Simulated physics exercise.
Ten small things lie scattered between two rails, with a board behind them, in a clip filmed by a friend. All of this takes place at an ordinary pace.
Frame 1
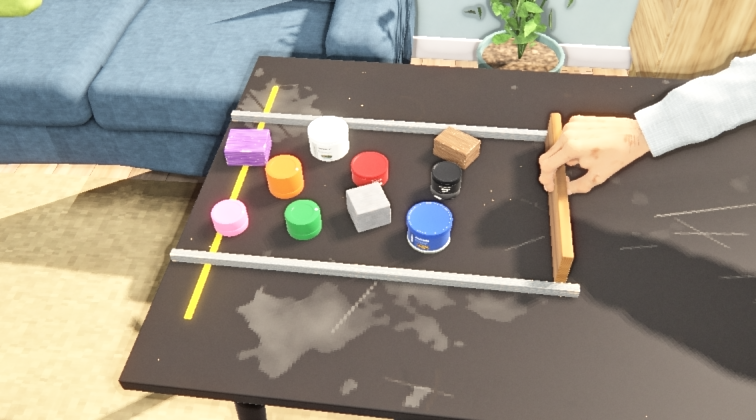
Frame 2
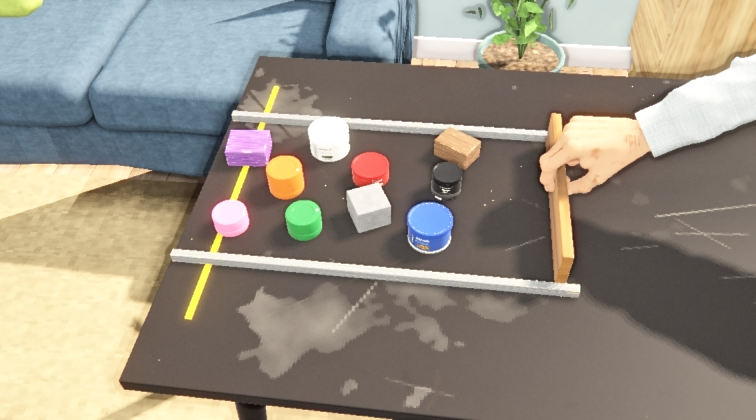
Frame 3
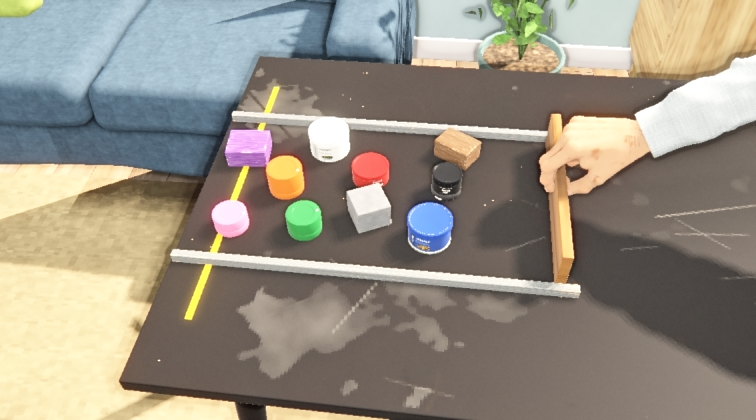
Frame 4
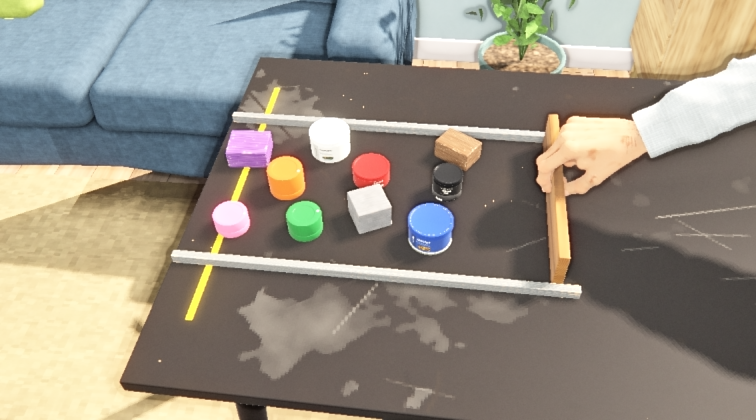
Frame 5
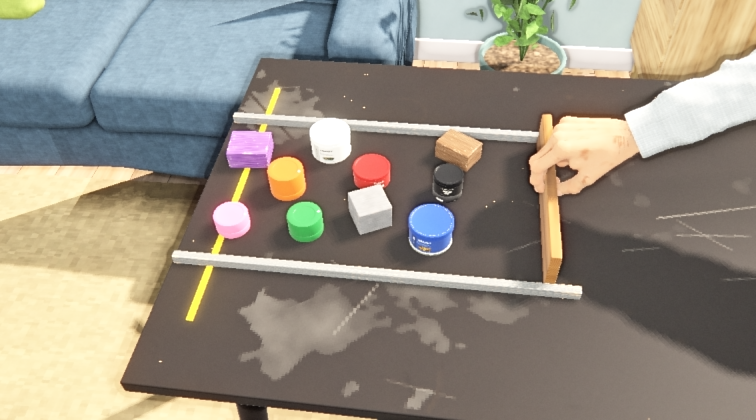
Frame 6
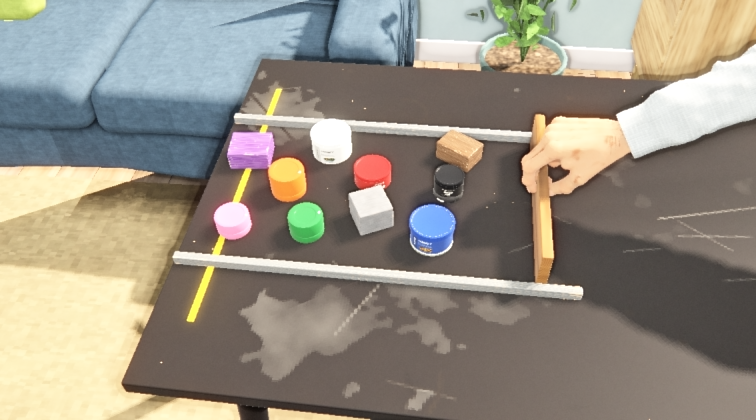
A black tabletop with pale scuffs fills the view, seen from above at an angle, with a blue sofa and a potted plant behind. Between two grey rails lie small purple, white, orange, pink, green, red, grey, black, brown and blue objects, with yellow tape at the left. A hand at the right holds an upright wooden board still, then slides it slightly left, touching none of them.
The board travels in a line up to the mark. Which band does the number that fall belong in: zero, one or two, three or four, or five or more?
It belongs in the five or more band.
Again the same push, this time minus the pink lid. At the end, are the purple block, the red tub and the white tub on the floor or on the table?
Purple block down; red tub down; white tub down.
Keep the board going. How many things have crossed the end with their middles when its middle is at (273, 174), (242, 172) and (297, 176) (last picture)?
Result per place: 2; 6; 0.
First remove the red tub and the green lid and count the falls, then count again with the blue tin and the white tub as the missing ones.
Try 1: 4; try 2: 3.
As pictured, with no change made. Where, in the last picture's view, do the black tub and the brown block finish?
They come to rest around (231, 166) and (235, 136).
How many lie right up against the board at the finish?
Count recorded: 3.
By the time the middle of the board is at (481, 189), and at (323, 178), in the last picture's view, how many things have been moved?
The first number is 1, the next one 10.
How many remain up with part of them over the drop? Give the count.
3.
A little later, none off yet; purple block at rest near (251, 151); pink lid at rest near (233, 221); orange lid at rest near (288, 180).
Next, none off yet; purple block moving near (246, 151); pink lid moving near (227, 220); orange lid shifted about its own width near (265, 177).
When it is over, the number that fall off is five or more; down, red tub, white tub, green lid, orange lid, pink lid and purple block.
